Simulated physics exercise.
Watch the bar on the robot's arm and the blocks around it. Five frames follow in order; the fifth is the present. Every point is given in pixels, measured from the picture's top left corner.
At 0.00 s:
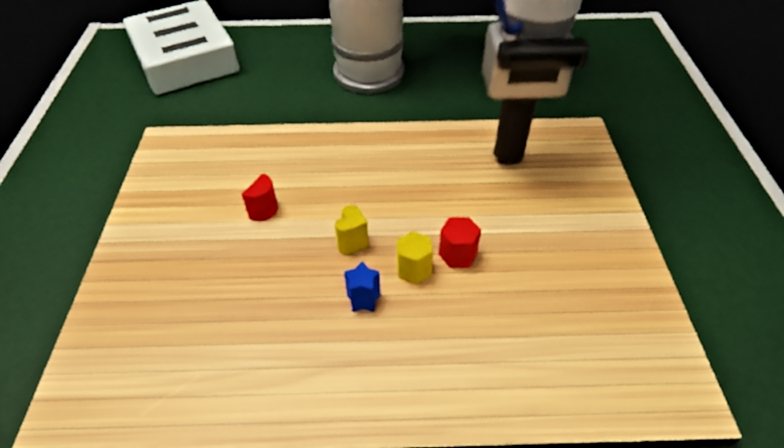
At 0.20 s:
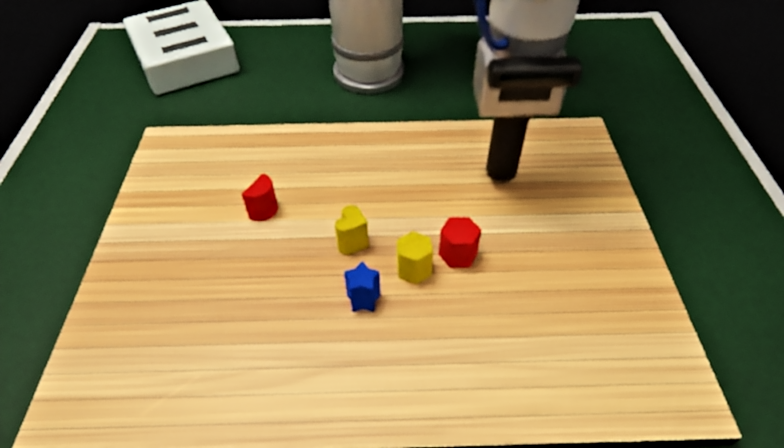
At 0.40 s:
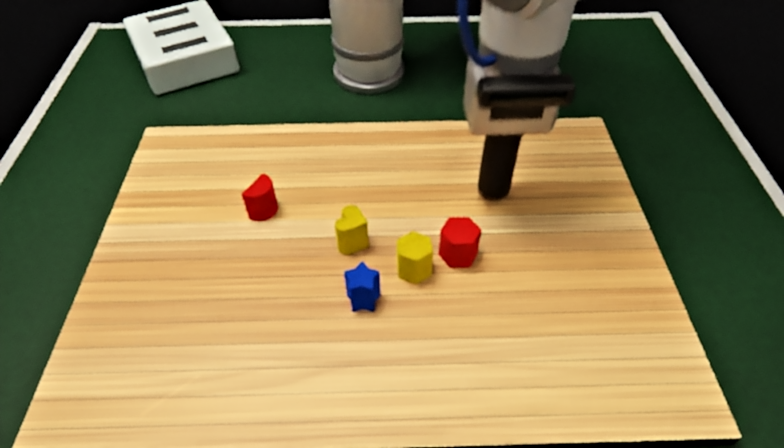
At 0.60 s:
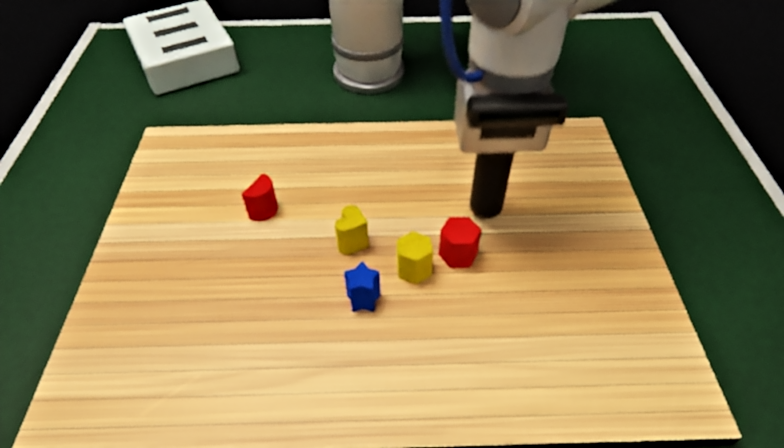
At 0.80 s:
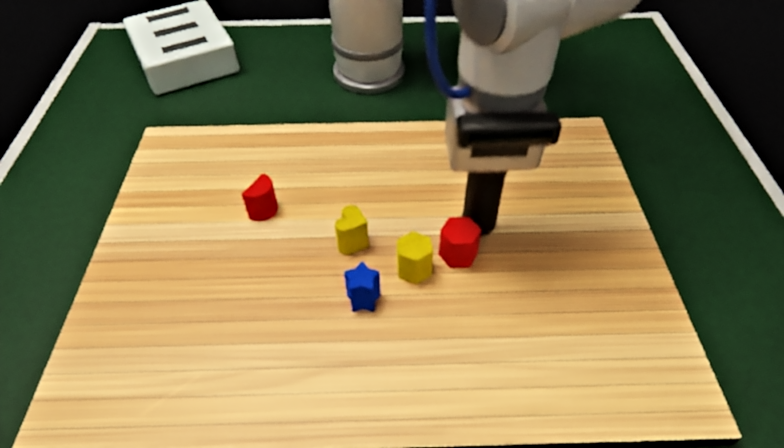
At the start, a robot arm holds a dark bar upright near the back right of a wooden board, with red, yellow and blue blocks sitting apart from it. The arm then moves the bar forward and slightly left until it is right beside the red hexagonal block, while the blocks stay still.
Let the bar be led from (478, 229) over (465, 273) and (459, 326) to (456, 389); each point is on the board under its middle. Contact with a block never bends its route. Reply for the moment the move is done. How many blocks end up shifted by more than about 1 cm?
Two blocks.
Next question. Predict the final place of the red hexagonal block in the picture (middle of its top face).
That would be at about pixel (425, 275).
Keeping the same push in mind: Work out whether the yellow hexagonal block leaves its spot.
In the end it has been moved.
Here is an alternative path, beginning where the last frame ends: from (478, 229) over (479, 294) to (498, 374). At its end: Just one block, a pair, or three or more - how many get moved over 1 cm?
Total moved: One.
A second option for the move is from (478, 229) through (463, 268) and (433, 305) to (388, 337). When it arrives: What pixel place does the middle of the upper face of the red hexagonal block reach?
It sits at (350, 296).
What follows on the original path. One third of the way, bar at (466, 268); yellow hexagonal block at (401, 249), turned 25° clockwise; red hexagonal block at (435, 263), turned 50° clockwise.
Two thirds of the way, bar at (460, 322); yellow hexagonal block at (400, 249), turned 30° clockwise; red hexagonal block at (425, 275), turned 100° clockwise.
At the end, bar at (457, 384); yellow hexagonal block at (400, 249), turned 30° clockwise; red hexagonal block at (425, 275), turned 100° clockwise.
